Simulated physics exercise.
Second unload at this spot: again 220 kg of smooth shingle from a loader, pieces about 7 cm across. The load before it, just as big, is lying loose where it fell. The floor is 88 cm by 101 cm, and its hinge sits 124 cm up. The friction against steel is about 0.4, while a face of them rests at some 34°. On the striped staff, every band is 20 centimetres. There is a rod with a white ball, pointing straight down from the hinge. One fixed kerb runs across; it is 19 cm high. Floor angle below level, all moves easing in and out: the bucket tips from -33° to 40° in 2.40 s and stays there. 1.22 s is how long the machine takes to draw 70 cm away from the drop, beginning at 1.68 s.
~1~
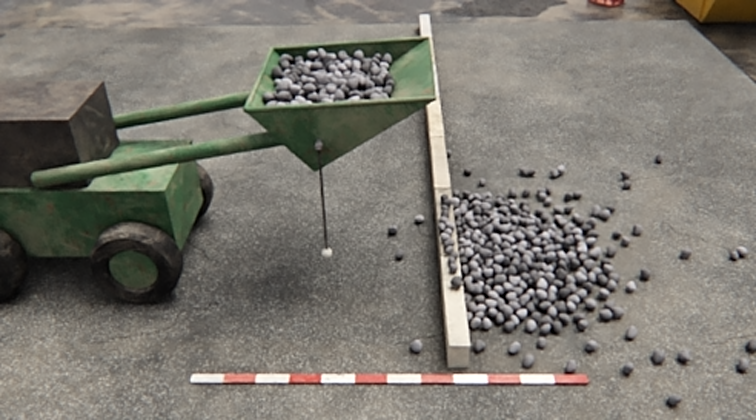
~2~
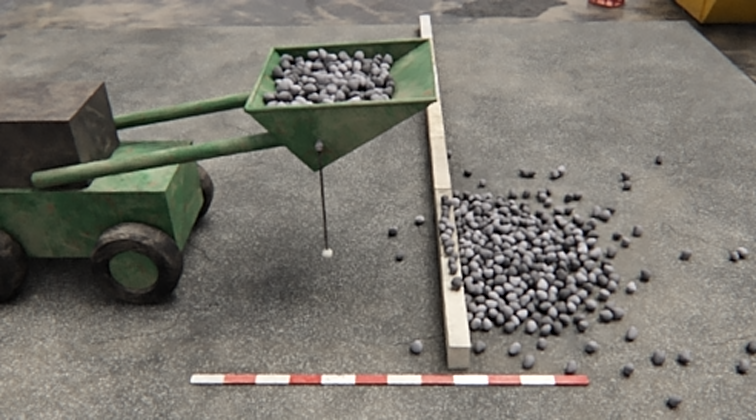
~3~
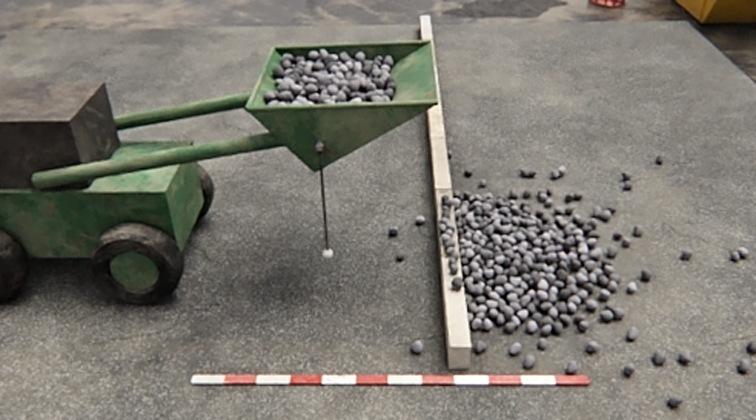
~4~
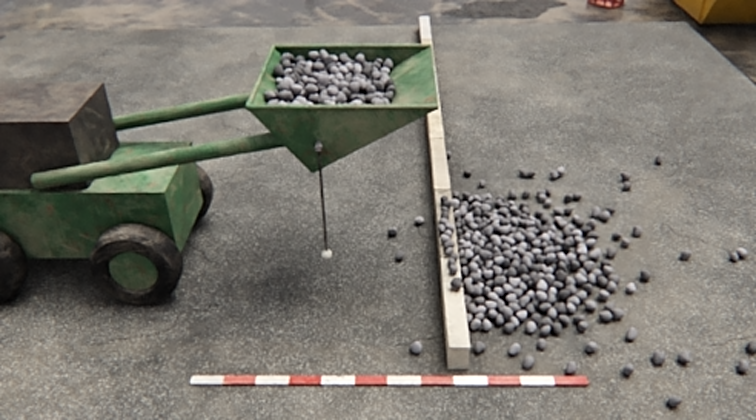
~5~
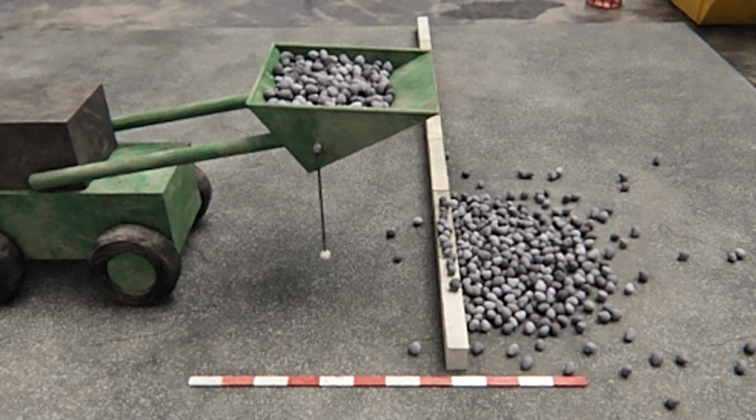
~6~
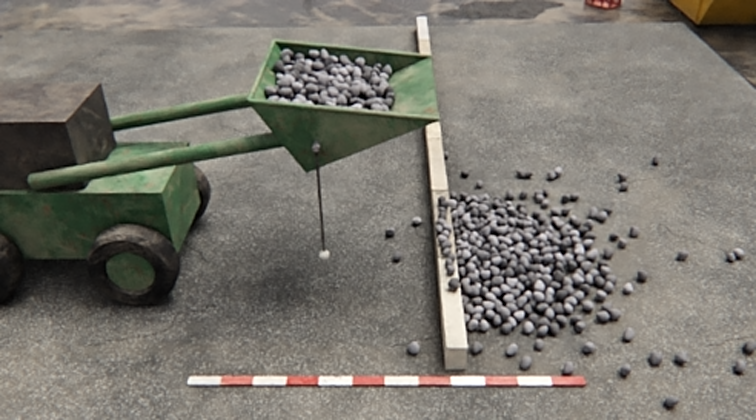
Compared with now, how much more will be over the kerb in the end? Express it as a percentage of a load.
Close to 16 parts in a hundred.
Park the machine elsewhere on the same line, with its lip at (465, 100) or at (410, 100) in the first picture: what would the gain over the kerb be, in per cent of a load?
I'd guess close to 45 per cent first and close to 0 per cent second.
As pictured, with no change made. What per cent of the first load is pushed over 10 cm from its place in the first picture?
0 %.
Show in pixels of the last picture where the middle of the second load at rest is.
Around (408, 248).
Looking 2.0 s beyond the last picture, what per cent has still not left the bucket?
It holds some 0 percent.
Then, 1.2 s after the last picture the floor is at 29°; in per cent of one load, 92 in the bucket, 12 on this side of the kerb, 96 over the kerb; the foremost stones are at (687, 240).
Then, 2.0 s after the last picture the floor is at 40°; in per cent of one load, 0 in the bucket, 89 on this side of the kerb, 111 over the kerb; the foremost stones are at (687, 240).
Then, 2.8 s after the last picture the floor is at 40°; in per cent of one load, 0 in the bucket, 88 on this side of the kerb, 112 over the kerb; the foremost stones are at (695, 252).
Then, 5.3 s after the last picture the floor is at 40°; in per cent of one load, 0 in the bucket, 88 on this side of the kerb, 112 over the kerb; the foremost stones are at (695, 252). Net gain over the kerb, 16.
